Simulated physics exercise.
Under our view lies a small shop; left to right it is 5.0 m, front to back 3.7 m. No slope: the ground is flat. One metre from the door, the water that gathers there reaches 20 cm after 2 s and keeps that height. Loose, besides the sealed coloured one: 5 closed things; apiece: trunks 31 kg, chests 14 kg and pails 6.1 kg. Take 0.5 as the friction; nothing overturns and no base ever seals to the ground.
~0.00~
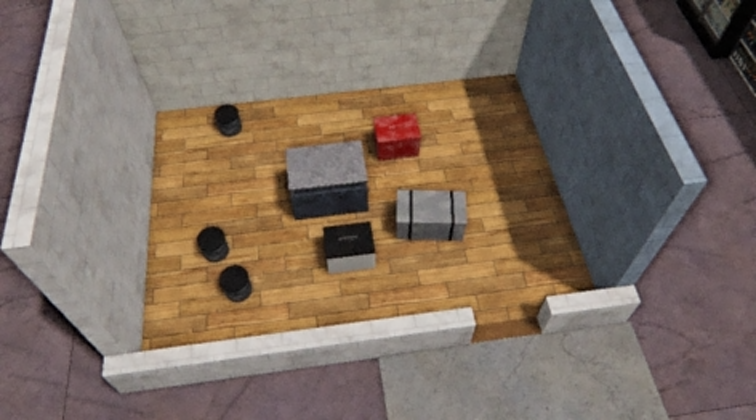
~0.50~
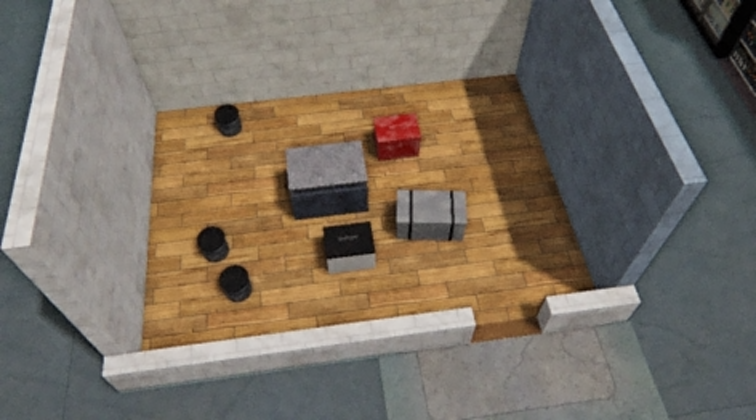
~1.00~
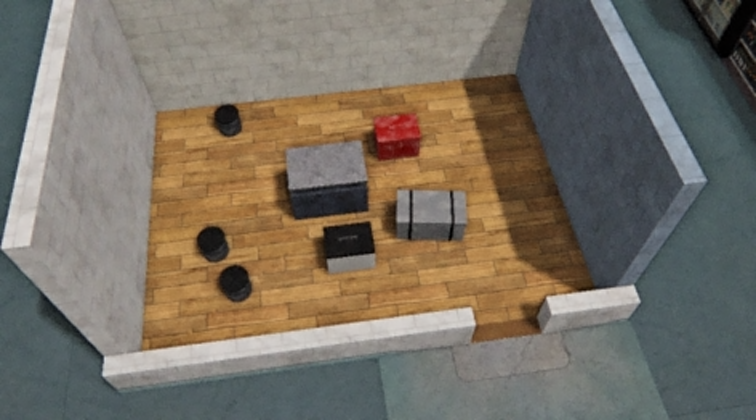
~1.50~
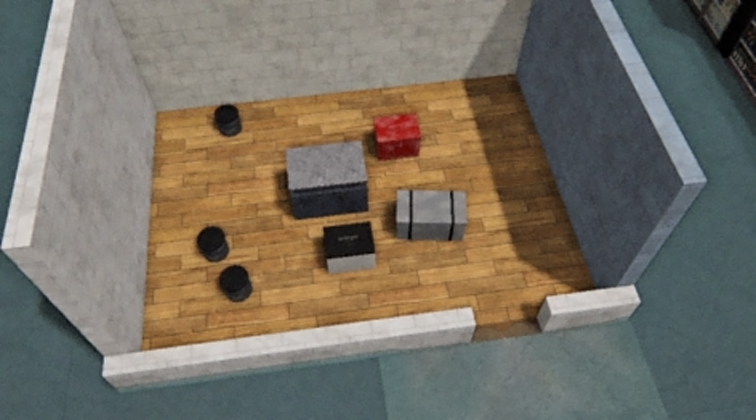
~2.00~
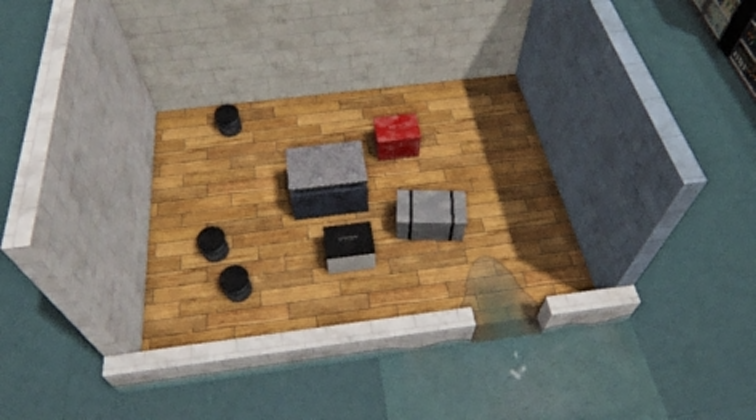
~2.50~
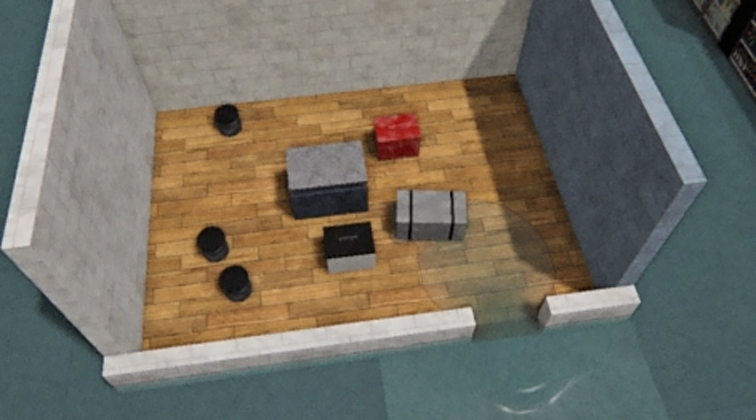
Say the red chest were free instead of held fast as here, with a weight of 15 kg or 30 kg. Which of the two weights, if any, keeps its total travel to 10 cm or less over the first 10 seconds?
The lighter mass suffices.
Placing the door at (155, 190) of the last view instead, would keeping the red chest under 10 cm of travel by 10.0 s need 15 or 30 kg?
Note: The lighter mass keeps it.
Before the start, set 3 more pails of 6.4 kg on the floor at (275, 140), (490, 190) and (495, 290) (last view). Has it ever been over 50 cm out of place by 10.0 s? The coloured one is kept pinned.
First: Inside the limit; second: Beyond the limit; third: Beyond the limit.
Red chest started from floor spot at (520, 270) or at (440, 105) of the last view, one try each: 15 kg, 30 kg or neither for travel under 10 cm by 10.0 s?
Taking the two spots in turn, neither keeps it, then only the heavier keeps it.
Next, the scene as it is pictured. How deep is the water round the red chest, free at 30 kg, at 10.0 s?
4 cm, roughly.
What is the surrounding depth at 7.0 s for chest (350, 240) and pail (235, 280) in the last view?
About 3 and 2 cm.
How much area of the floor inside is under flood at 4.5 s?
That flooded area is roughly 8.5 m2.
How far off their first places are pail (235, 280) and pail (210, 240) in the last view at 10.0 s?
One is off by 0 cm, the other by 0 cm, in the order asked.
After 3.5 s the red chest would be 0 cm from its start with 15 kg and 0 cm from its start with 30 kg; 0 cm of water round it then.
After 4.5 s the red chest would be 0 cm from its start with 15 kg and 0 cm from its start with 30 kg; 1 cm of water round it then.
After 7.0 s the red chest would be 0 cm from its start with 15 kg and 0 cm from its start with 30 kg; 3 cm of water round it then.
After 10.0 s the red chest would be 0 cm from its start with 15 kg and 0 cm from its start with 30 kg; 4 cm of water round it then.
